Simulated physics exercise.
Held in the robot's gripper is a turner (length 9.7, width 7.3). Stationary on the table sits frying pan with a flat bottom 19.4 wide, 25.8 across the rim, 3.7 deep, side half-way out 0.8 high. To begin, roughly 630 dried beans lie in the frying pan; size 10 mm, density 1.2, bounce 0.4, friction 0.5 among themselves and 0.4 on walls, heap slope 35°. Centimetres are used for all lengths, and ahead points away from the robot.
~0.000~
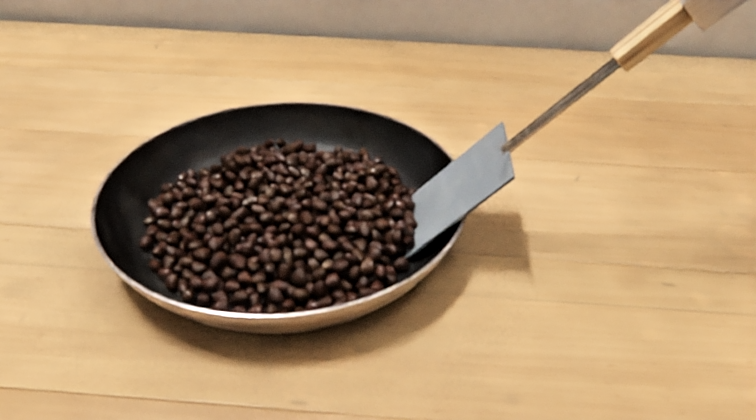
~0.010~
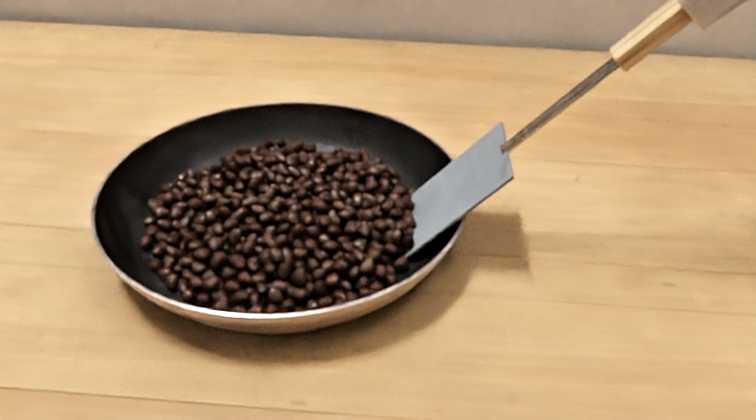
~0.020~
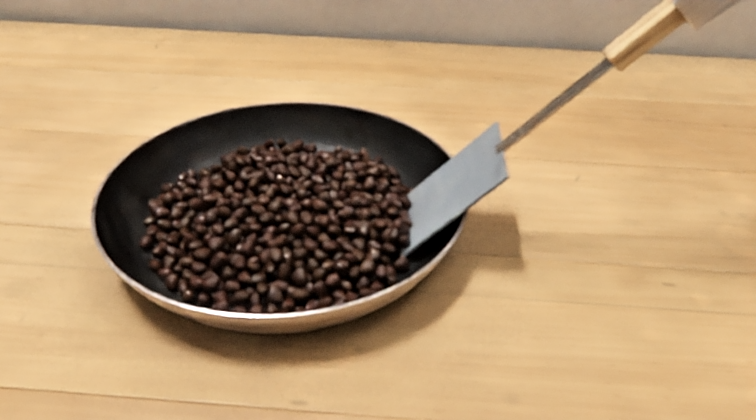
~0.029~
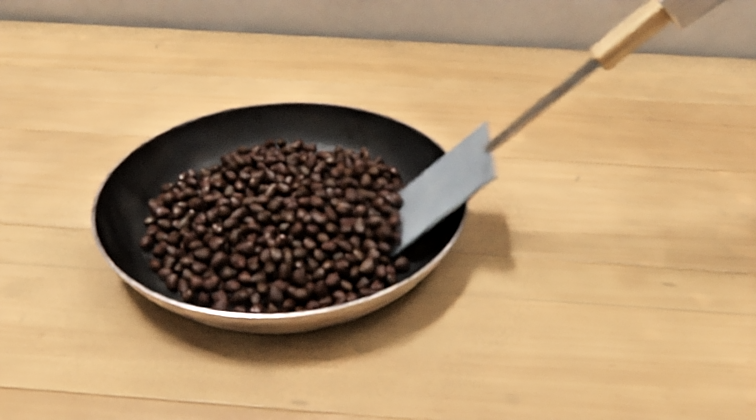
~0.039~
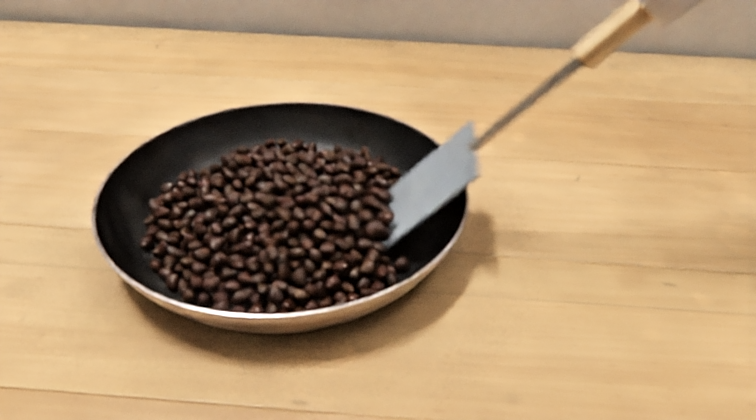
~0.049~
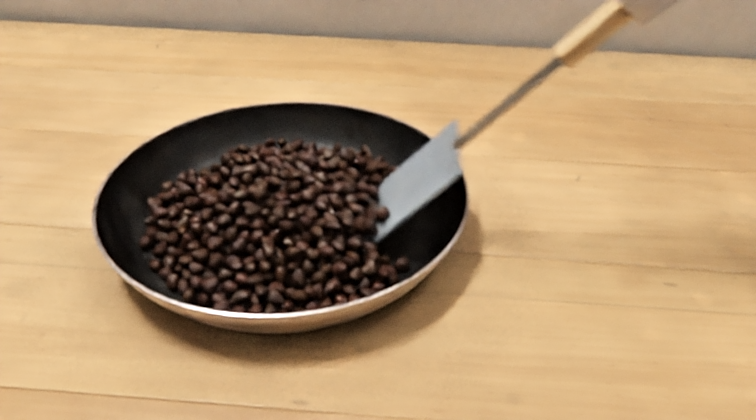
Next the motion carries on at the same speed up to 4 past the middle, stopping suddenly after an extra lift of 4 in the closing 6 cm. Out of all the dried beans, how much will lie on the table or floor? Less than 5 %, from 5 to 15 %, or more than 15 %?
From 5 to 15 %.
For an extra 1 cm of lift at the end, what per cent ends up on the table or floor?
It comes to near 5 percent.
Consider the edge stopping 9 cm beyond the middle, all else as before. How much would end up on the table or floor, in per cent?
In that case some 20 per cent.
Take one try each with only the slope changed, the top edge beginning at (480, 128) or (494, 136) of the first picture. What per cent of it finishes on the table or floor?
Roughly 10% and 10%.
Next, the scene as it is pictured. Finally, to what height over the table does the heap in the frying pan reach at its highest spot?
Height at rest: Roughly 3.5 cm.
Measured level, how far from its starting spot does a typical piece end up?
The value is roughly 3 cm.
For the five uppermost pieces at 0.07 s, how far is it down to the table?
I'd say close to 5 cm on average.
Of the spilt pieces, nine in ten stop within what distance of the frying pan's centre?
Some 55 cm from the centre.
After 0.07 s, sloping 49°, highest piece 5 above the table; 634 in the frying pan.
After 0.10 s, sloping 49°, highest piece 6 above the table; 634 in the frying pan.
After 0.31 s, sloping 49°, highest piece 5 above the table; 581 in the frying pan, 52 on the table or floor, 1 on the blade or in flight.
After 1.36 s, sloping 49°, highest piece 3 above the table; 580 in the frying pan, 54 on the table or floor.
At rest, 580 in the frying pan, 54 on the table or floor. That is 9 % on the table or floor.
